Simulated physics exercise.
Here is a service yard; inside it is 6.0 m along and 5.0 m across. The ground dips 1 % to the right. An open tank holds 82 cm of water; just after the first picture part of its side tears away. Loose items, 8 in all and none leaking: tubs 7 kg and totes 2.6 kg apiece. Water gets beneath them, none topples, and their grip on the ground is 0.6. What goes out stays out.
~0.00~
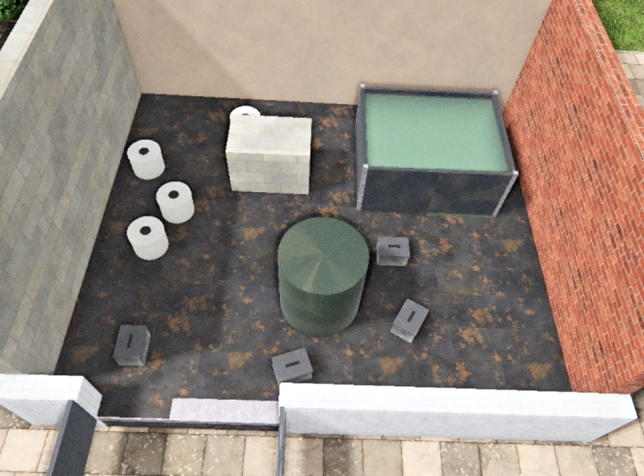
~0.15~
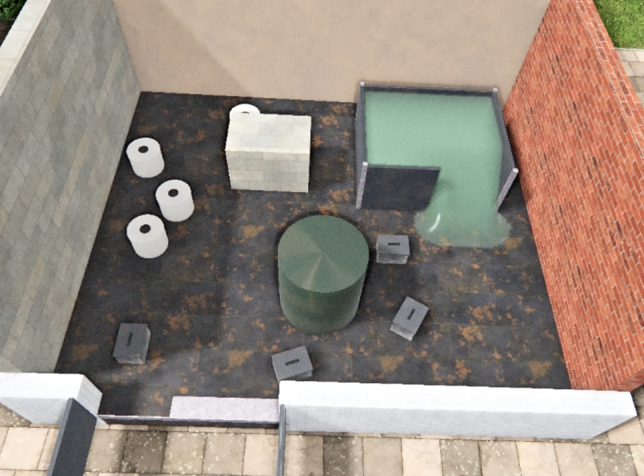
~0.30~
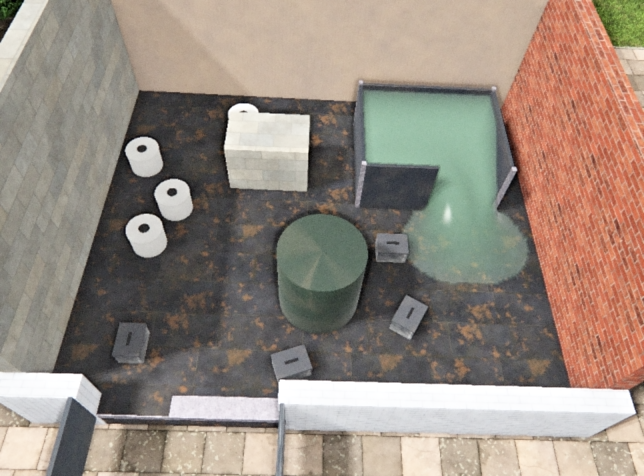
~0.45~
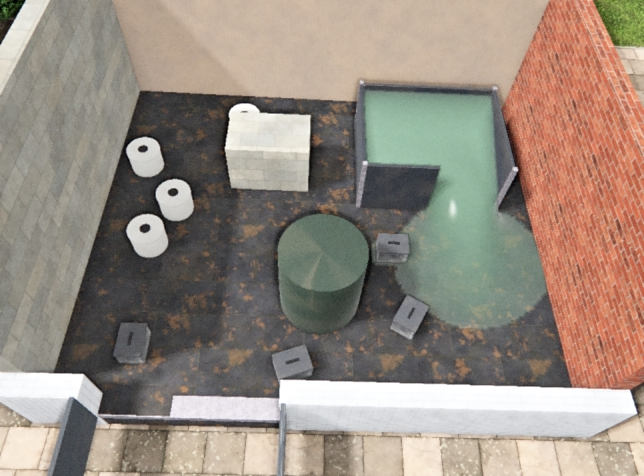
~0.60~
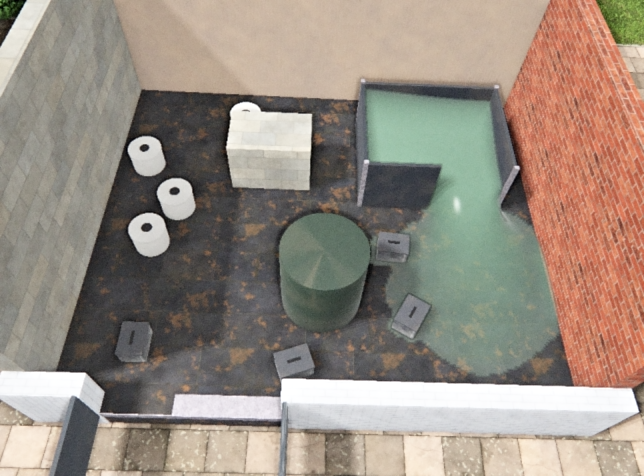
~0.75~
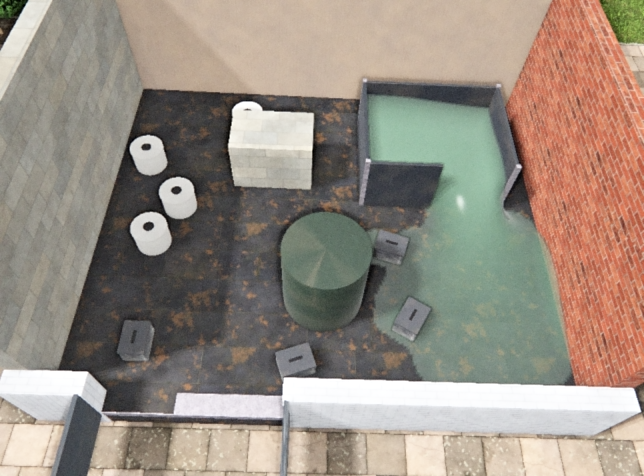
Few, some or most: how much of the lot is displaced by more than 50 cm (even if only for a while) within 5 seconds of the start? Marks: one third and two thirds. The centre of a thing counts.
That comes to from one to two thirds.
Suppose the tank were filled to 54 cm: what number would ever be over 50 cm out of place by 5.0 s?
Then 4.
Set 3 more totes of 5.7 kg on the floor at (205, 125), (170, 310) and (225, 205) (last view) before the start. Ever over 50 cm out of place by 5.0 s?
In that order: Under, more, short of it.
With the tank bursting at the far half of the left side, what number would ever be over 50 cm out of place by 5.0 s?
In that case 8 of them.
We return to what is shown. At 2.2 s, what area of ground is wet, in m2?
Roughly 12 m2.
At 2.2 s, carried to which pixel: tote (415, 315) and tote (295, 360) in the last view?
Near (276, 319) and (262, 300).
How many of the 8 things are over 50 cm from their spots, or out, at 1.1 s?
1 of them.
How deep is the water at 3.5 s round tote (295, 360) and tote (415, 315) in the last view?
About 1 and 2 cm.
After 1.1 s 1 of 8 are over 50 cm from their spots; 1 afloat.
After 2.2 s 2 of 8 are over 50 cm from their spots; 1 afloat.
After 3.5 s 3 of 8 are over 50 cm from their spots; 2 afloat.
After 5.0 s 5 of 8 are over 50 cm from their spots, and 5 have been at some point; 3 afloat.
